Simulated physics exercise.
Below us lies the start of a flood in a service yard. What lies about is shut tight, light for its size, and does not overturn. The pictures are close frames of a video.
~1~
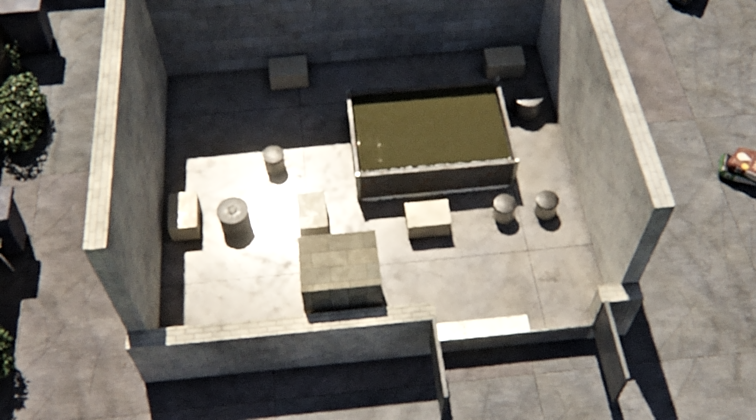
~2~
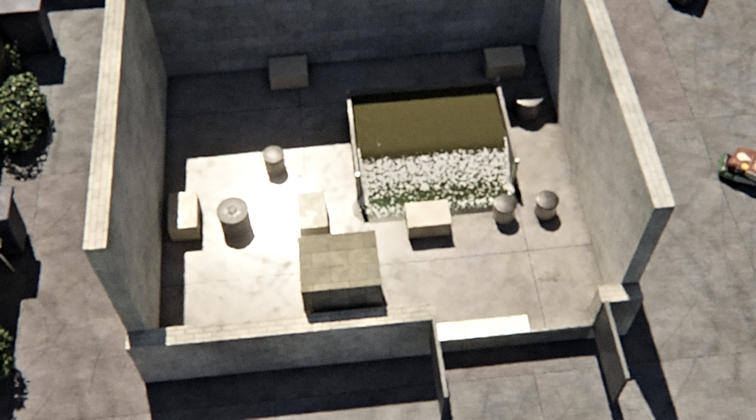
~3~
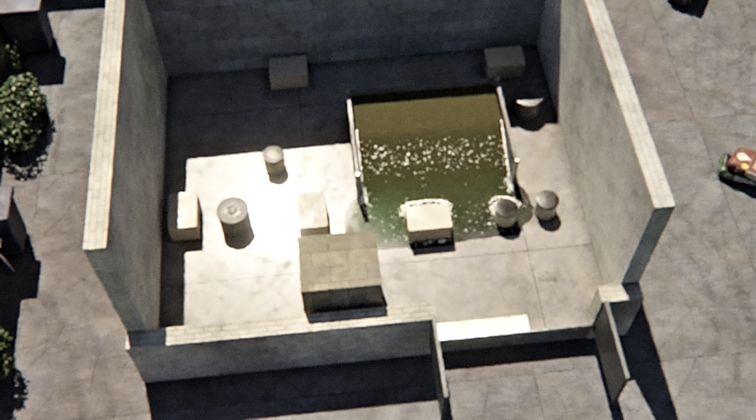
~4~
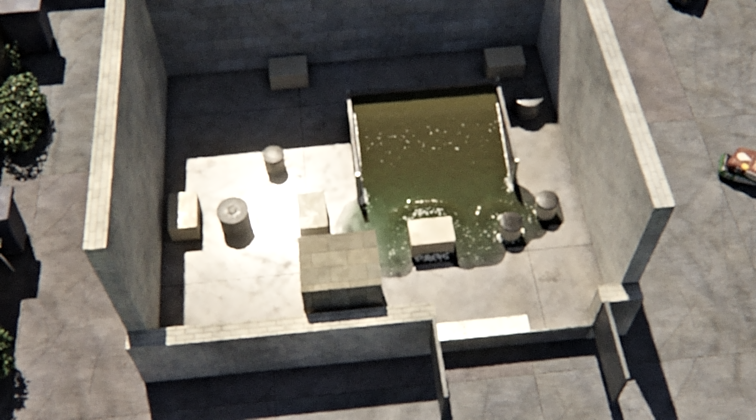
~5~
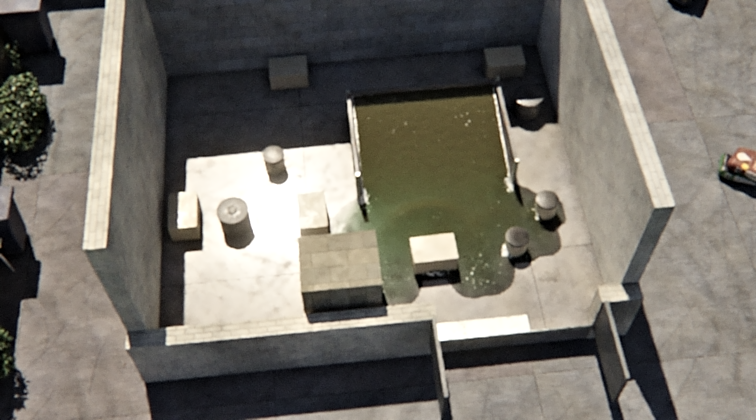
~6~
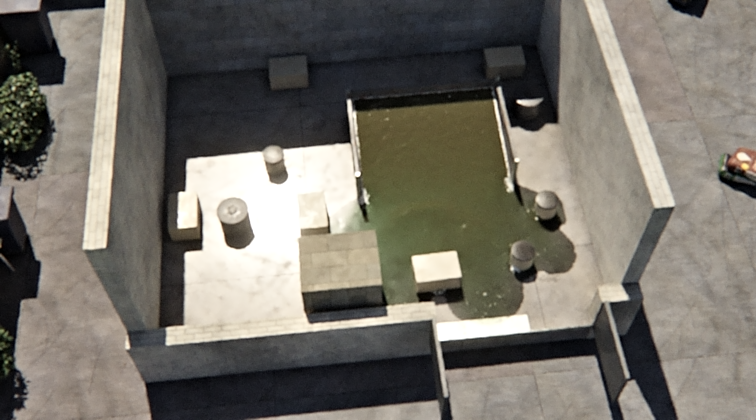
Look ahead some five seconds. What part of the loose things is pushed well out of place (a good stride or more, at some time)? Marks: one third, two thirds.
Share: Less than a third.
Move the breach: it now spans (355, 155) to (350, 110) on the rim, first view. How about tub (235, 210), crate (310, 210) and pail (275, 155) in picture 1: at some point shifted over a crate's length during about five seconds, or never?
As listed: Pushed that far, less than that, moved that far.
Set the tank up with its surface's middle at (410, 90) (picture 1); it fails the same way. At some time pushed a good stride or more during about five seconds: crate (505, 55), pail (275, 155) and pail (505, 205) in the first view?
In that order: Not that far, never so far, yes.
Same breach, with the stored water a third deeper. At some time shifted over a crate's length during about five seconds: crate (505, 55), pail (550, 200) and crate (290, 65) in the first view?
As listed: Under that, never so far, never so far.
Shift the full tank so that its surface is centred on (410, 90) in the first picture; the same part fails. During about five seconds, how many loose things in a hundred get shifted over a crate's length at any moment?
Roughly 40 per cent.
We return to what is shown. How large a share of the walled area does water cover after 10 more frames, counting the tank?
Roughly 50 per cent.
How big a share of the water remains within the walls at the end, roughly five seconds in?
Near 54 in a hundred.
A moment on, 2 of 10 are well off their spots; 0 afloat.
Next, 2 of 10 are well off their spots; 0 afloat.
Later, 2 of 10 are well off their spots; 0 afloat.
In the end, 2 of 10 are well off their spots, and 2 have been at some point; 0 afloat.
